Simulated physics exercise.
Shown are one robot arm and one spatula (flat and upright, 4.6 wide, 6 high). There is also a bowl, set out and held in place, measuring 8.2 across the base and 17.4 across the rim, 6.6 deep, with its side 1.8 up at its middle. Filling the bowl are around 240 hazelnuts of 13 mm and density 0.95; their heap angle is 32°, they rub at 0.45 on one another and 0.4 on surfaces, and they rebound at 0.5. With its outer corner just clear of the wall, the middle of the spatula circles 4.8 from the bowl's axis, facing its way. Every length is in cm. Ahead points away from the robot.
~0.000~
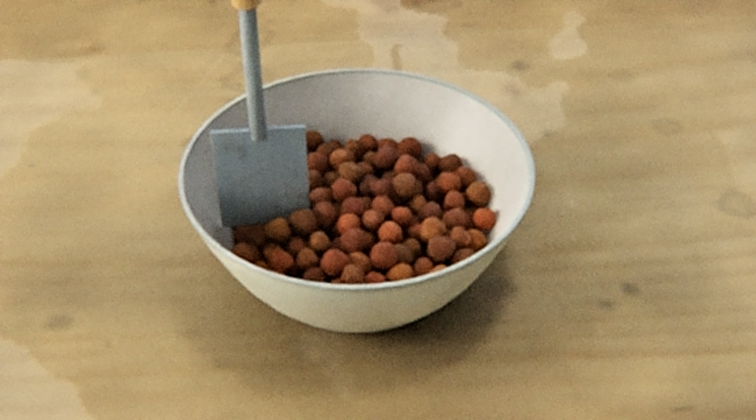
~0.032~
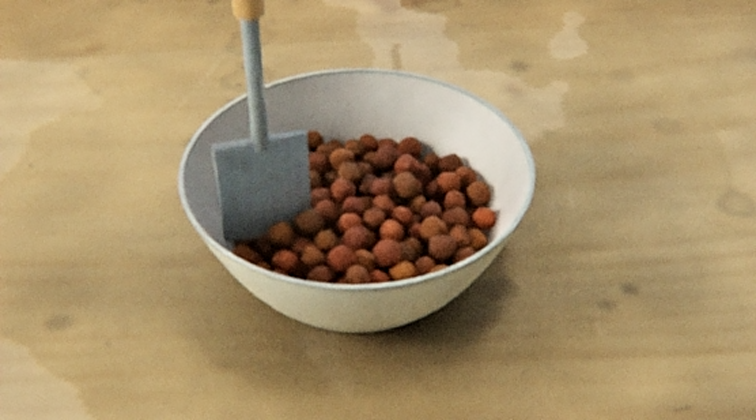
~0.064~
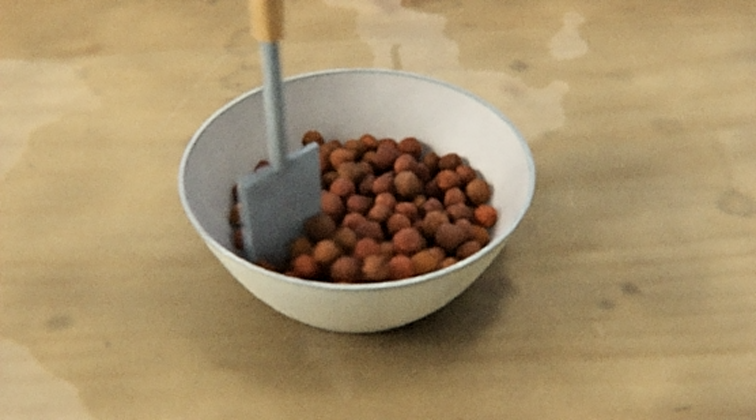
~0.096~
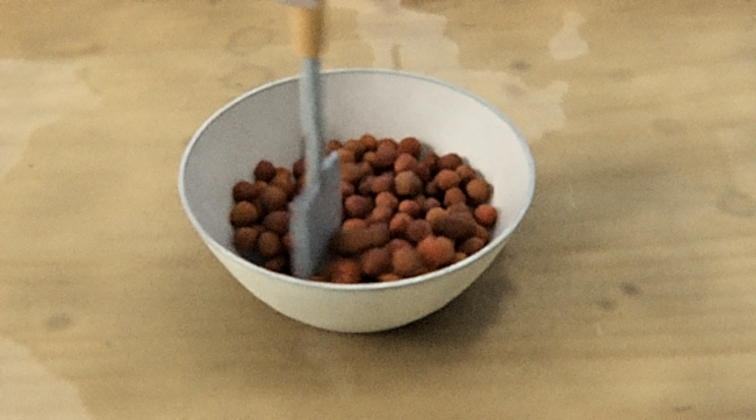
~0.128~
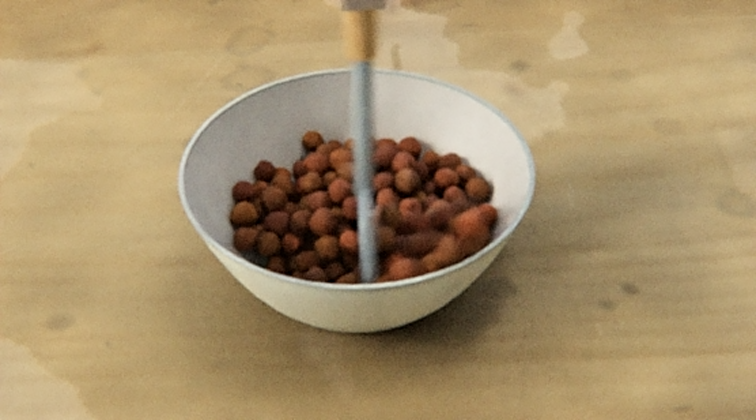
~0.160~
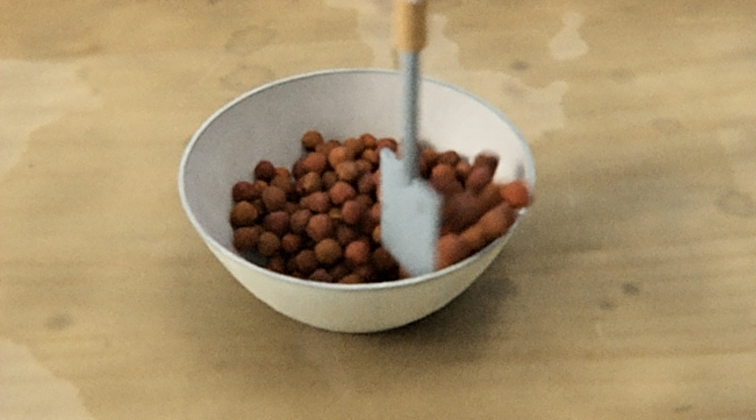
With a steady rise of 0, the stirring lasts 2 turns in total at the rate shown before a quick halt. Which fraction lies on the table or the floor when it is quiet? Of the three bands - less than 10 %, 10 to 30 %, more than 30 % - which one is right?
The right band is more than 30 %.
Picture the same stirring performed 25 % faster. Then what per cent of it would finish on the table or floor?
I'd say close to 45 %.
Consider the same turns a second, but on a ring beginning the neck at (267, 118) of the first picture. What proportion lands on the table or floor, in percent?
Roughly 45 per cent.
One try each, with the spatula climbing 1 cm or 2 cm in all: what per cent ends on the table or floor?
25 and 20 %.
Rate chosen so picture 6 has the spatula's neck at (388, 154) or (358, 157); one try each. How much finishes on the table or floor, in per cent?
Close to 30 and 25 in a hundred.
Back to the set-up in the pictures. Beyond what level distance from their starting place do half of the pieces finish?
Reading: Around 8 cm.
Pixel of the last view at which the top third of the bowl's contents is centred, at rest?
I'd say close to (332, 254).
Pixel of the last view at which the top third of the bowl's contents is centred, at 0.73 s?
It is centred roughly at (387, 148).
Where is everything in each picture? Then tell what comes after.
The first picture shows spatula neck at (256, 104), 0° round; upper third of the load around (365, 217), from x 240 to 485, top at y 140; 237 in the bowl.
The second picture shows spatula neck at (258, 114), 11° round; upper third of the load around (367, 218), from x 245 to 485, top at y 140.
The third picture shows spatula neck at (278, 137), 36° round; upper third of the load around (372, 225), from x 245 to 485, top at y 140.
The fourth picture shows spatula neck at (316, 153), 63° round; upper third of the load around (387, 226), from x 245 to 485, top at y 140.
The fifth picture shows spatula neck at (364, 157), 89° round; upper third of the load around (408, 217), from x 245 to 485, top at y 140.
The sixth picture shows spatula neck at (410, 148), 116° round; upper third of the load around (438, 205), from x 245 to 520, top at y 140; 237 in the bowl.
After 0.44 s, 351° round, highest piece 9 above the table; 188 in the bowl, 33 on the table or floor, 16 in flight or on the tool.
After 0.73 s, 226° round, highest piece 8 above the table; 158 in the bowl, 72 on the table or floor, 7 in flight or on the tool.
After 1.07 s, 0° round, highest piece 5 above the table; 146 in the bowl, 91 on the table or floor.
After 1.77 s, 0° round, highest piece 5 above the table; 146 in the bowl, 91 on the table or floor.
At rest, 146 in the bowl, 91 on the table or floor. That is 38 % on the table or floor.
